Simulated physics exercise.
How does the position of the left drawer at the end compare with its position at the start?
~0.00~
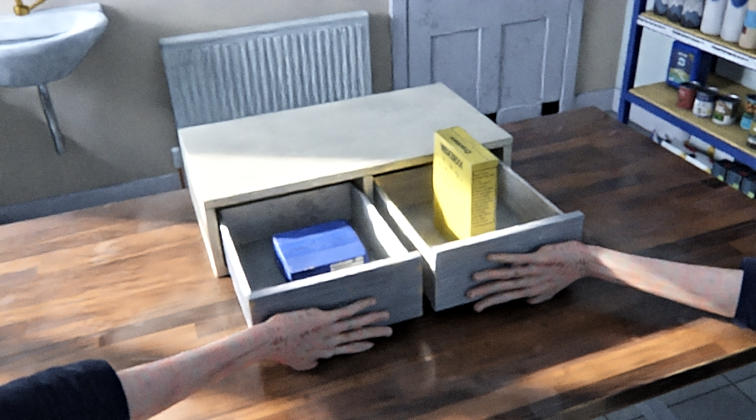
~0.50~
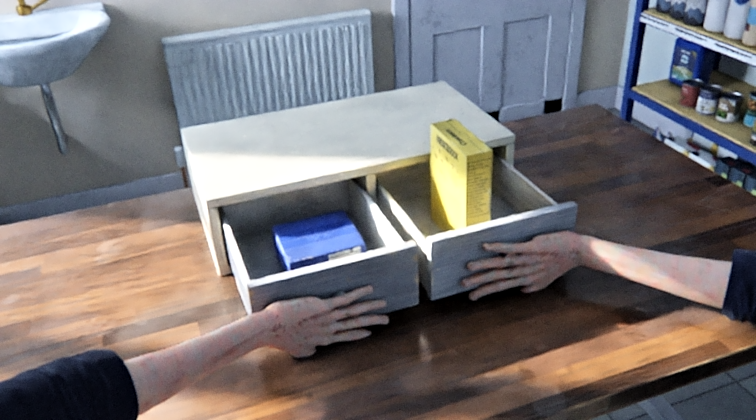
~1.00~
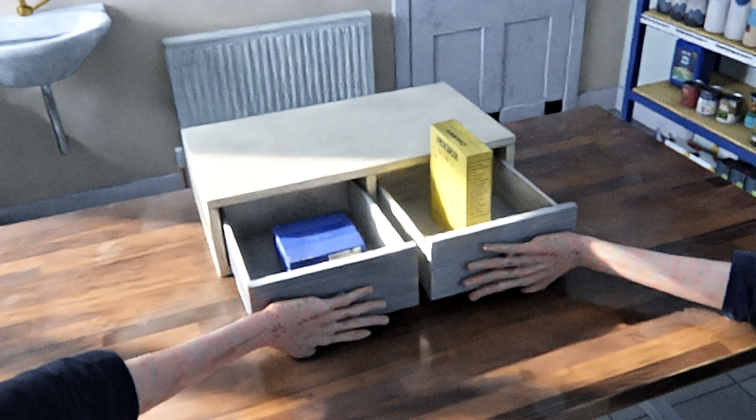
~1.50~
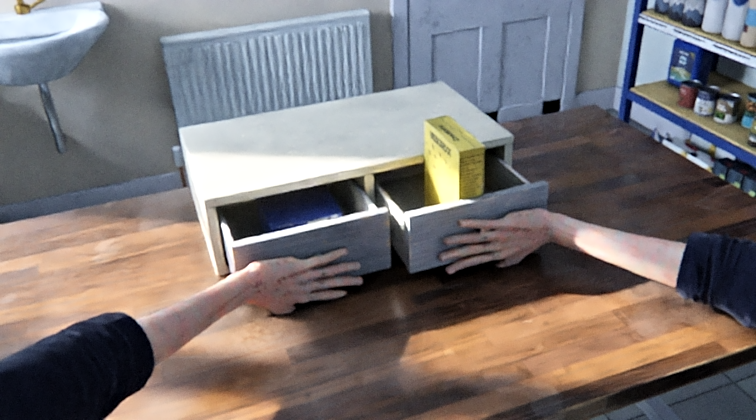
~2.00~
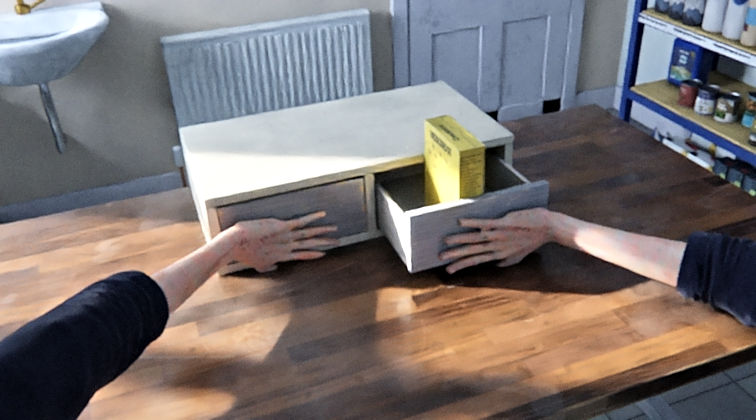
At the start the left drawer is pulled open with the blue box visible inside, and by the end it has been pushed back into the chest and sits flush with its front.
